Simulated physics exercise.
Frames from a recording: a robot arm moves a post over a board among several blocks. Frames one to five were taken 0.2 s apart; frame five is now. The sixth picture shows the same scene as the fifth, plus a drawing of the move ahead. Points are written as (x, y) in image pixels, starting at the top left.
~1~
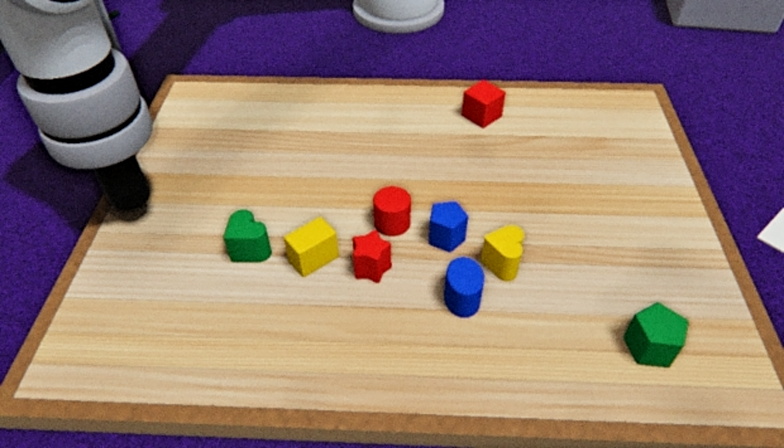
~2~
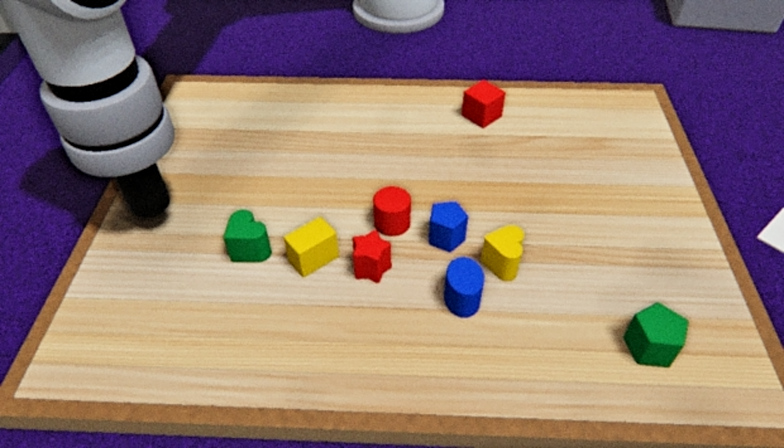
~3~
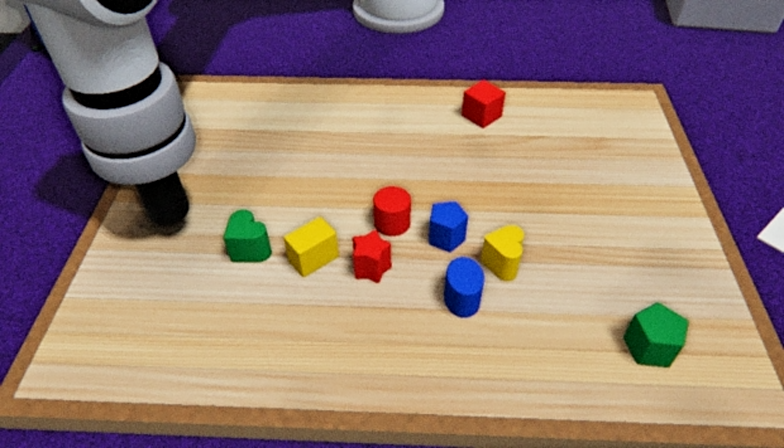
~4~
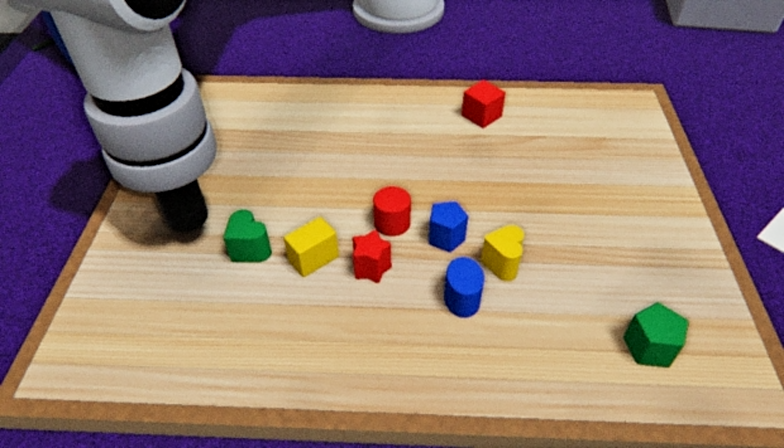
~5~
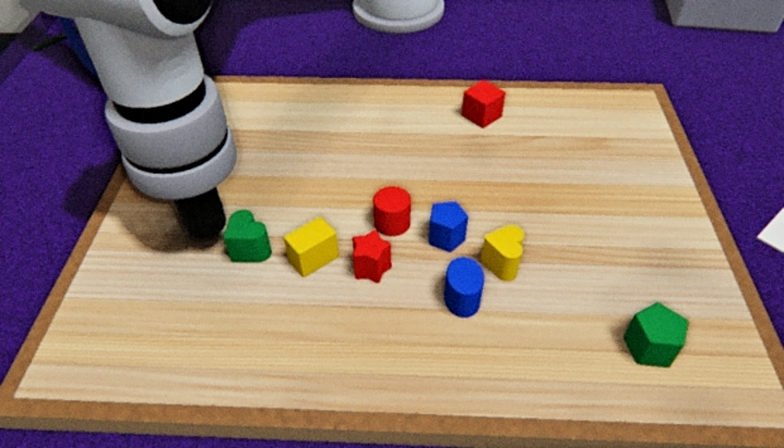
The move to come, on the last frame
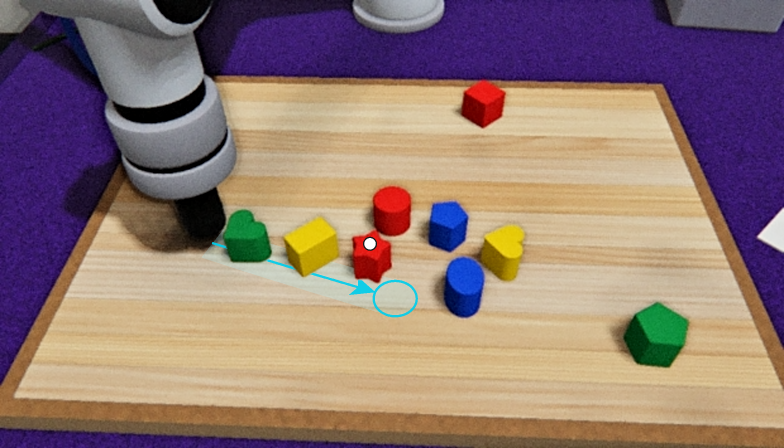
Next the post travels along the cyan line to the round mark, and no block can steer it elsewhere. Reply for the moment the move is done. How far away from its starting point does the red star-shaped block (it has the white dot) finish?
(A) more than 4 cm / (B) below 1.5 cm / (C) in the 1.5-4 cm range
It's A.
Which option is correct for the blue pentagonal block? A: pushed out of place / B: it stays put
The one that fits is A, pushed out of place.
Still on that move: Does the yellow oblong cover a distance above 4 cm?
Yes, I think so.
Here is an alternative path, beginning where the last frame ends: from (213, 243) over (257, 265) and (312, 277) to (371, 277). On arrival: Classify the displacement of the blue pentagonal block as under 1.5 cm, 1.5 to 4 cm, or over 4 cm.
Answer: 1.5 to 4 cm.
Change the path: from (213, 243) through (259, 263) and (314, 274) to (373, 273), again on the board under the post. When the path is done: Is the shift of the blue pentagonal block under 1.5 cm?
In short: No.
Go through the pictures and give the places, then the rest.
In the first picture, tip of the post (131, 198), middles of tops, green heart (243, 225), yellow oblong (310, 234), red star-shaped block (370, 244), blue pentagonal block (448, 213), blue oval (465, 274).
In the second picture, post (151, 205), nothing pushed.
In the third picture, post (170, 212), nothing pushed.
In the fourth picture, post (188, 218), nothing pushed.
In the fifth picture, post (206, 225), green heart (243, 225), yellow oblong (310, 234), red star-shaped block (370, 244), blue pentagonal block (448, 213), blue oval (465, 274).
The line goes from (213, 243) to (395, 298); the dot is on the red star-shaped block.
On the path given first. One third of the way, post (266, 243); green heart (298, 249), turned 25° clockwise; yellow oblong (331, 243), turned 70° anticlockwise.
Two thirds of the way, post (328, 261); green heart (366, 264); yellow oblong (392, 248), turned 85° anticlockwise; red star-shaped block (424, 238), turned 30° anticlockwise.
At the end, post (395, 280); green heart (436, 283); yellow oblong (436, 249), turned 110° anticlockwise; red star-shaped block (458, 231), turned 55° anticlockwise; blue pentagonal block (457, 206), turned 35° anticlockwise; blue oval (475, 276), turned 20° anticlockwise.
